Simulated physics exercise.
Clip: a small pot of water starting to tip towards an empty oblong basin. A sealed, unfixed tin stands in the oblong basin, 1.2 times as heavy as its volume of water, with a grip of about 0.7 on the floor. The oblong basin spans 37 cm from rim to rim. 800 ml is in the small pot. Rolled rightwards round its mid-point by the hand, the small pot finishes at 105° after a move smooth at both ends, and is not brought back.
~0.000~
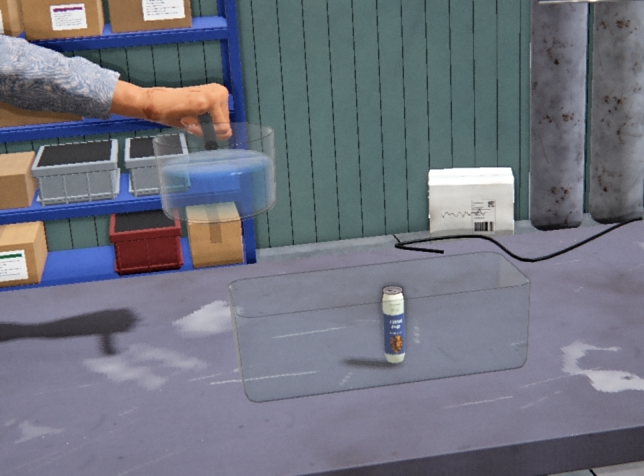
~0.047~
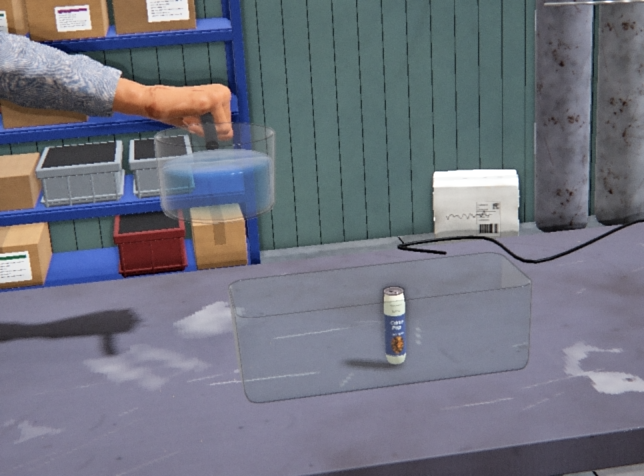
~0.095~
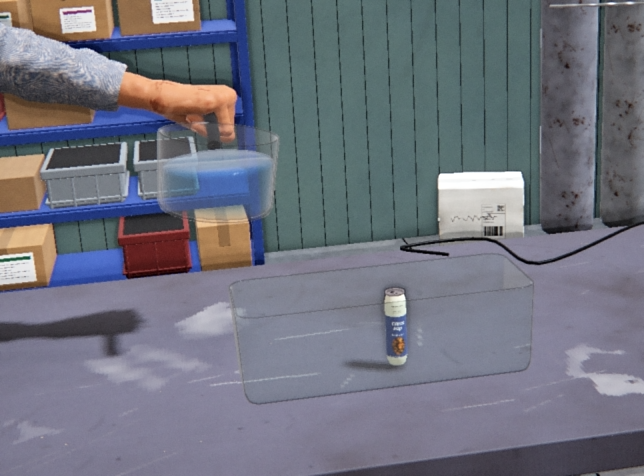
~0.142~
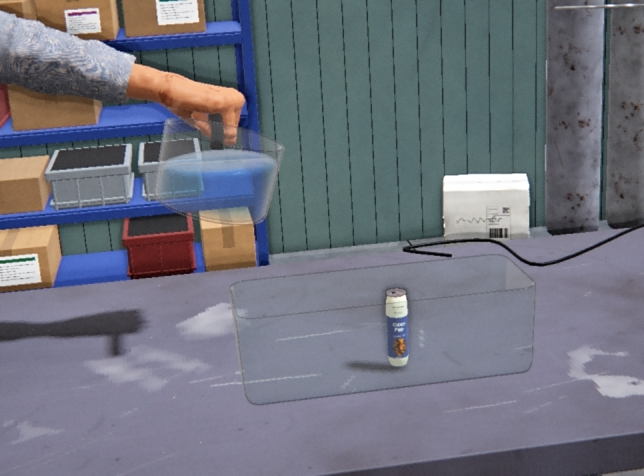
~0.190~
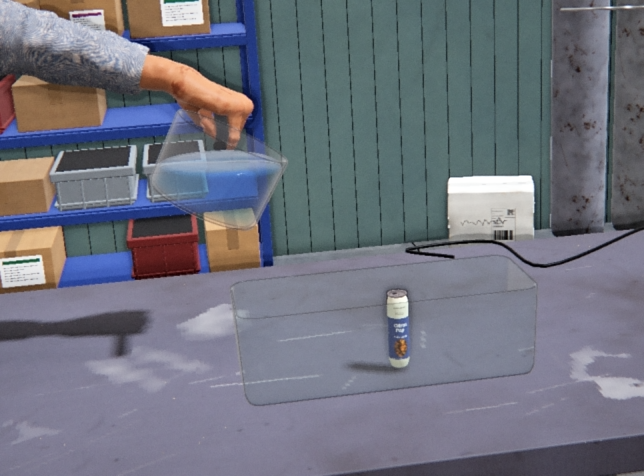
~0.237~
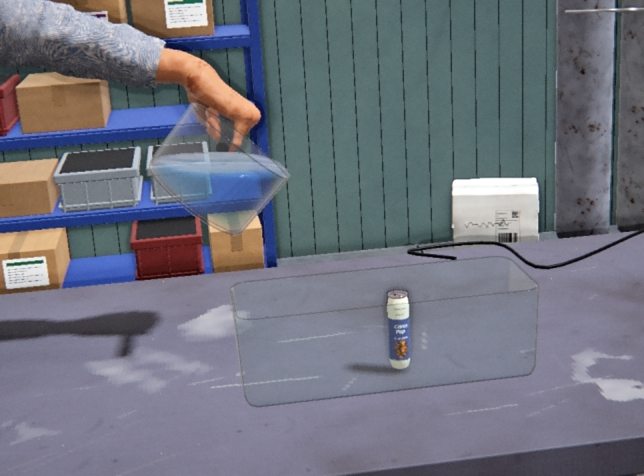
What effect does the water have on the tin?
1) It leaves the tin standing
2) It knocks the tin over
Option 1: It leaves the tin standing.
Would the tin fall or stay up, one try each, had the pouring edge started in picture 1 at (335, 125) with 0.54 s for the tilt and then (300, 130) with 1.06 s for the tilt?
The tin overturns the first time and overturns the second time.
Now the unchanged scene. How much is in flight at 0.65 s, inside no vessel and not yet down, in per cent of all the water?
Something like 12 per cent of the total.
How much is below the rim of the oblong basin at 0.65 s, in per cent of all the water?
I'd put it at roughly 80 per cent.
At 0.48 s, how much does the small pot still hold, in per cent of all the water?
Near 36 in a hundred.
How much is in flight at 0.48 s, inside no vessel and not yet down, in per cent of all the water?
Estimate: About 48 % of all of it.
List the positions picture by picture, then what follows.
In the first frame, it leans 0°; its right rim is at (272, 131); the water meets the walls at (160, 167) and (271, 156); the oblong basin's rim runs from (232, 301) to (515, 268); the tin's top is at (393, 294).
In the second frame, it leans 2°; its right rim is at (273, 133); the water meets the walls at (160, 166) and (271, 156).
In the third frame, it leans 8°; its right rim is at (277, 138); the water meets the walls at (160, 166) and (273, 157).
In the fourth frame, it leans 17°; its right rim is at (282, 148); the water meets the walls at (161, 166) and (276, 159).
In the fifth frame, it leans 29°; its right rim is at (286, 161); the water meets the walls at (156, 165) and (281, 161).
In the sixth frame, it leans 42°; its right rim is at (286, 177); the water meets the walls at (152, 160) and (281, 165); 1 per cent is over the edge.
Then, 0.48 s in, the tilt is 102° and 36 per cent is still to pour; the tin stands where it began.
Then, 0.65 s in, the tilt is 105° and 10 per cent is still to pour; the tin stands where it began.
Then, 0.84 s in, the tilt is 105° and 1 per cent is still to pour; the tin stands where it began.
Then, 1.04 s in, the tilt is 105° and 0 per cent is still to pour; the tin stands where it began.
Finally, the tin stands where it began.
